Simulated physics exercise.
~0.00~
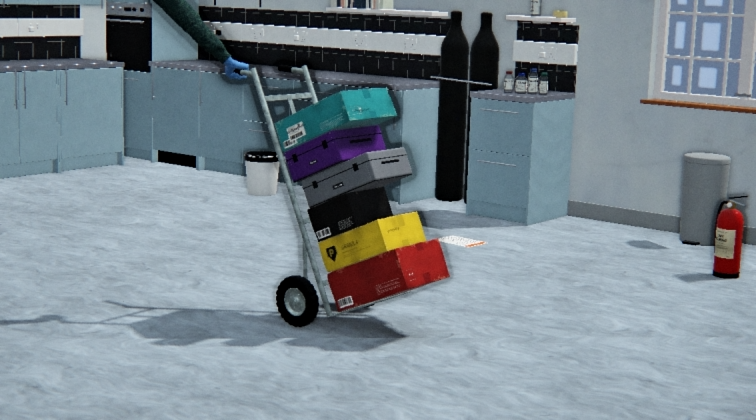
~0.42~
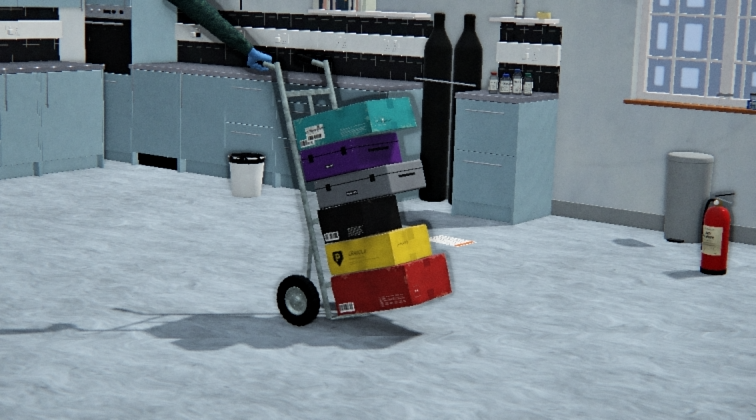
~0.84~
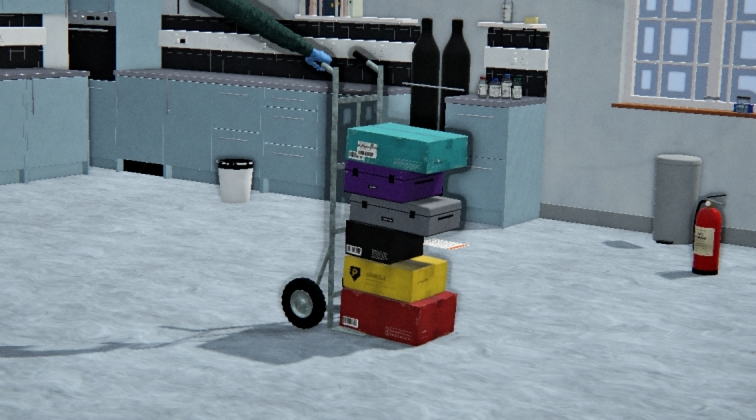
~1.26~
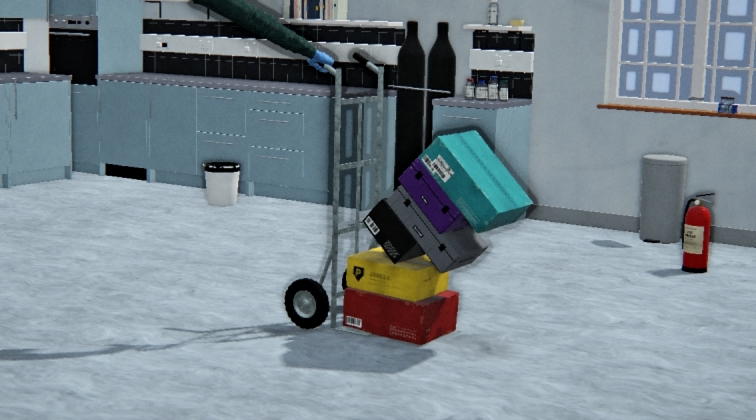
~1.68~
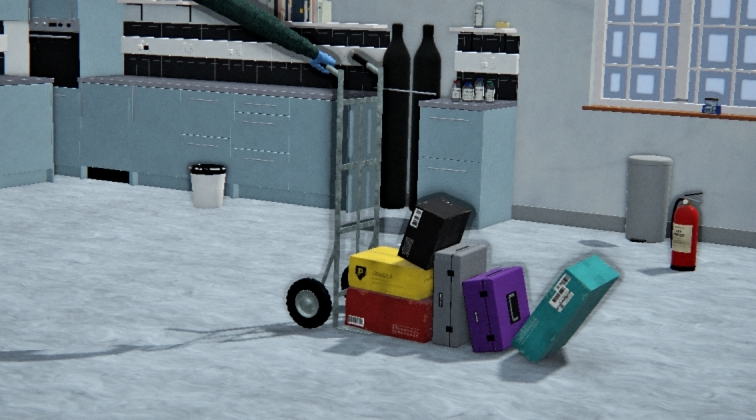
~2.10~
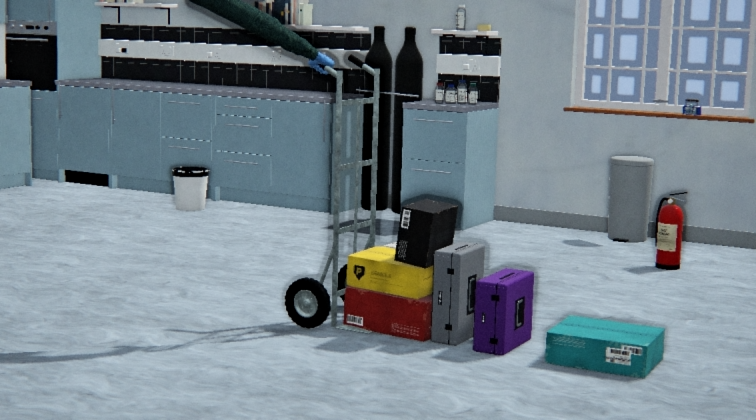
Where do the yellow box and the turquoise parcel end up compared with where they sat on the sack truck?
The yellow box stays in its place on top of the red box, while the turquoise parcel leaves its spot at the top of the stack and ends up on the floor to the right.
